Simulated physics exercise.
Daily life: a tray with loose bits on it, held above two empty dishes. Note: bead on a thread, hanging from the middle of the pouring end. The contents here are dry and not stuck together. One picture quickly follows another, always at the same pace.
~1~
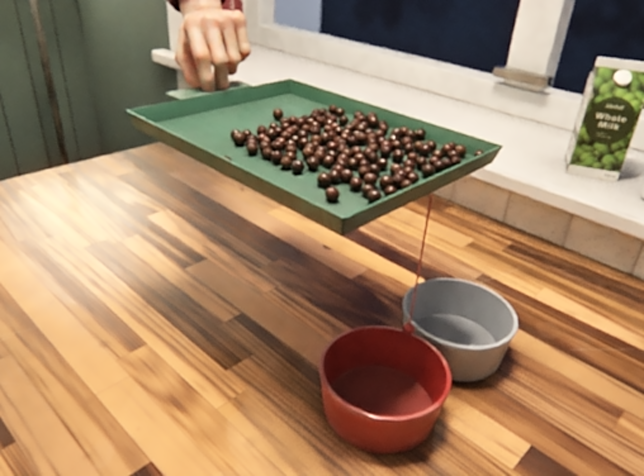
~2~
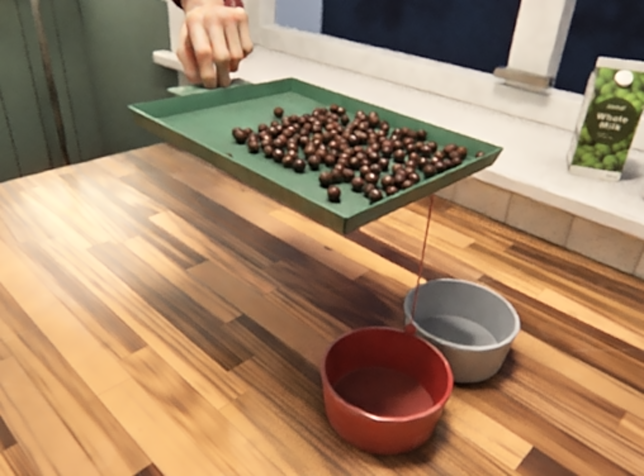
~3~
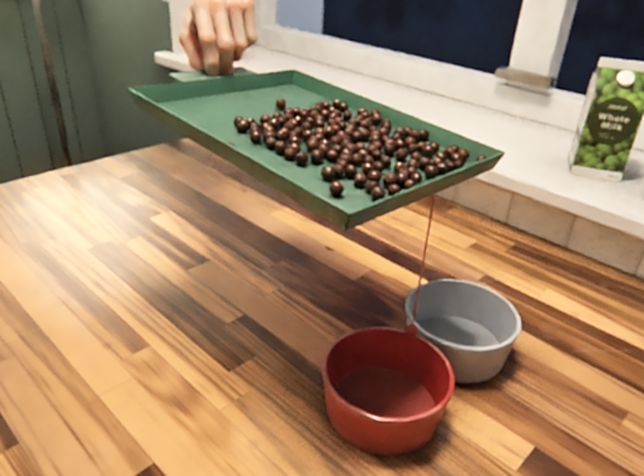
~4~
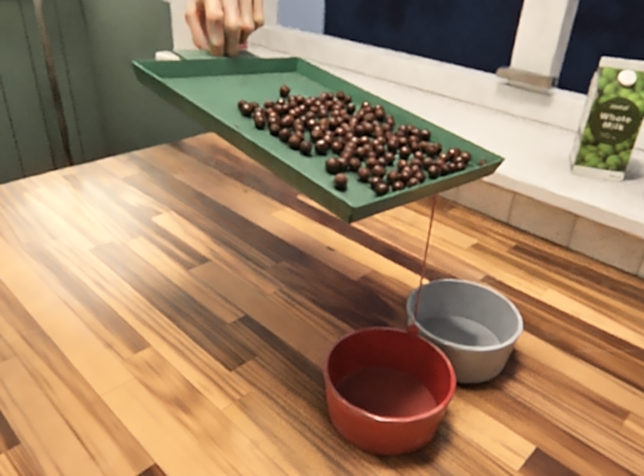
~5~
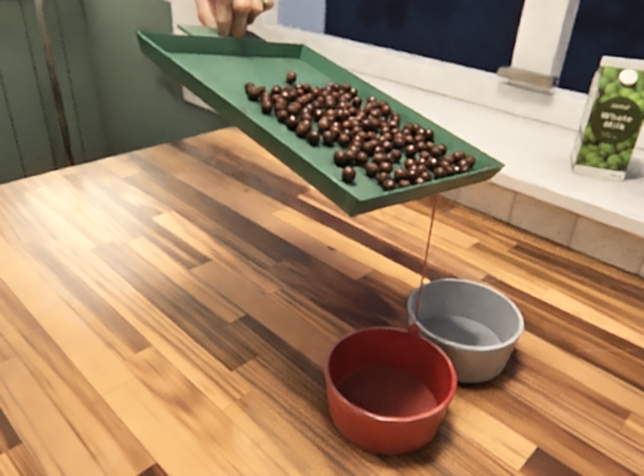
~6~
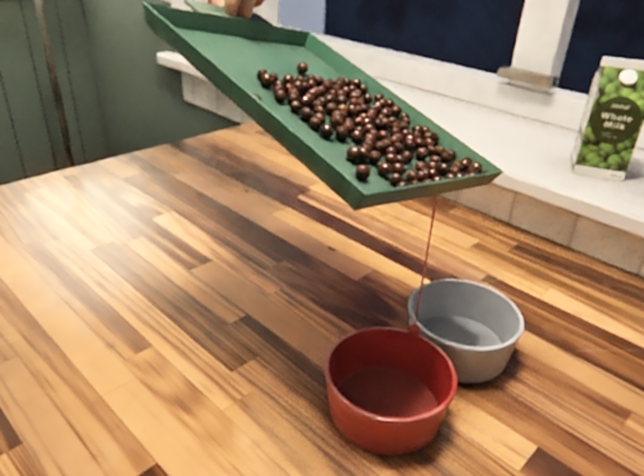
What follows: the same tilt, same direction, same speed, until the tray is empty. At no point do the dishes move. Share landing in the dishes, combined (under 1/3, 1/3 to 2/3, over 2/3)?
Landed: Beyond two thirds.
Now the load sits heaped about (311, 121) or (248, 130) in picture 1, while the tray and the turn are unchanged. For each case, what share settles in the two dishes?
Close to 90 in a hundred, then close to 50 in a hundred.
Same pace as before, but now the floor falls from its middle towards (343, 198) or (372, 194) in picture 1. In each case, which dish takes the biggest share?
So the first heading gives the leftward dish, the second gives the leftward dish.
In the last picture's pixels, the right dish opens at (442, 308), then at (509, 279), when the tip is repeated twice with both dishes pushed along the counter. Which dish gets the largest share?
In order: The right-hand one. Then: The left-hand one.
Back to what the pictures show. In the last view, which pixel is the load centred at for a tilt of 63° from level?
(458, 174).
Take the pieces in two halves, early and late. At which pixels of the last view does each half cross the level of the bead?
Earlier portion about (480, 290); later portion about (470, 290).
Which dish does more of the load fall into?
That's the right side.
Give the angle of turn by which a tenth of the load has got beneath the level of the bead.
The tilt is near 70° by then.
Just after the last frame, tray tipped steeply; the larger part on the tray; about a tenth in the right dish; about a tenth in the air.
A moment on, tray tipped right over; just a few on the tray; the larger part in the right dish; about a tenth outside both; about a tenth in the air.
Further on, tray tipped past a quarter turn; almost all in the right dish; about a tenth outside both.
When it is over, tray tipped past a quarter turn; not one in the left dish; almost all in the right dish; about a tenth outside both.
